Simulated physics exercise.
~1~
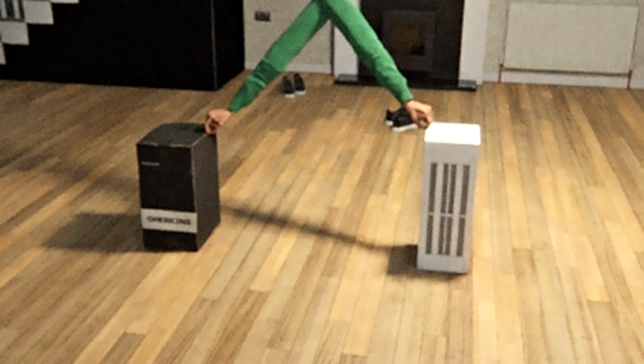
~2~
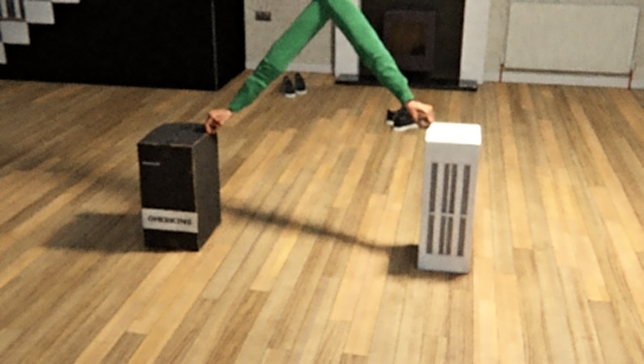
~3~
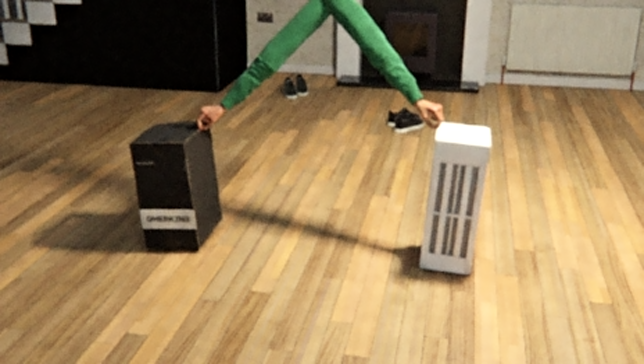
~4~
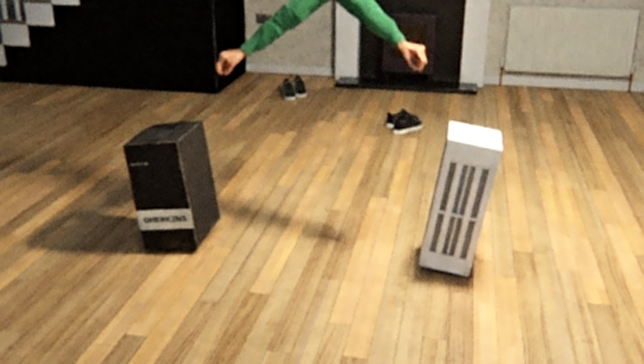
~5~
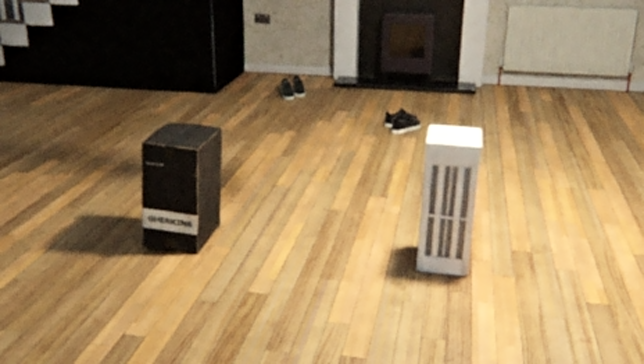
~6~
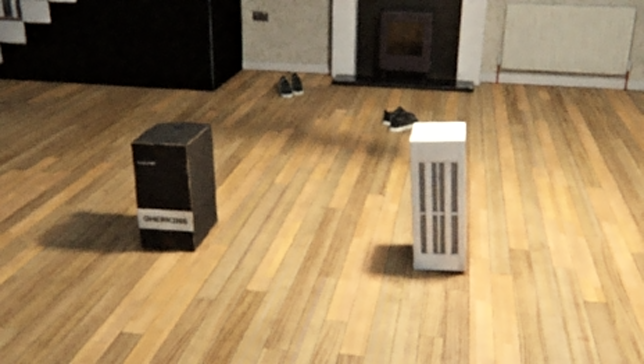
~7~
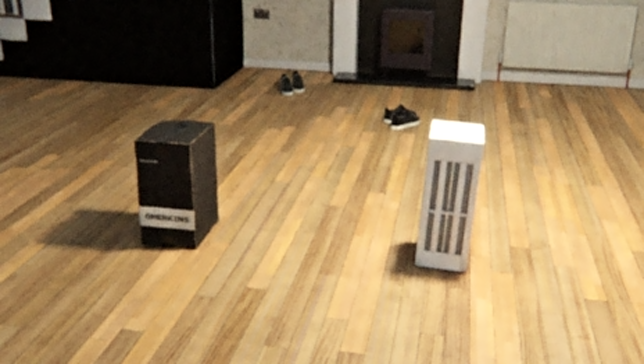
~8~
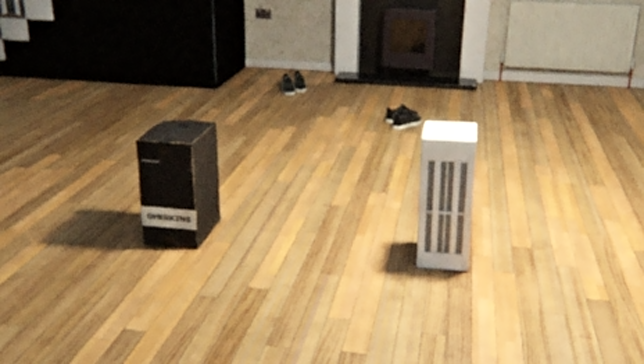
The clip opens on a wooden floor where two green-sleeved arms reach down to a black box on the left and a tall white crate on the right, with dark shoes and a fireplace behind. The hands push outward at the tops, and the white crate begins to tip right. Then the hands let go and draw back, leaving the crate leaning to the right and the box tilted slightly left. Both swing back, and the crate rocks a little from side to side. By the end, both stand upright on their bases.
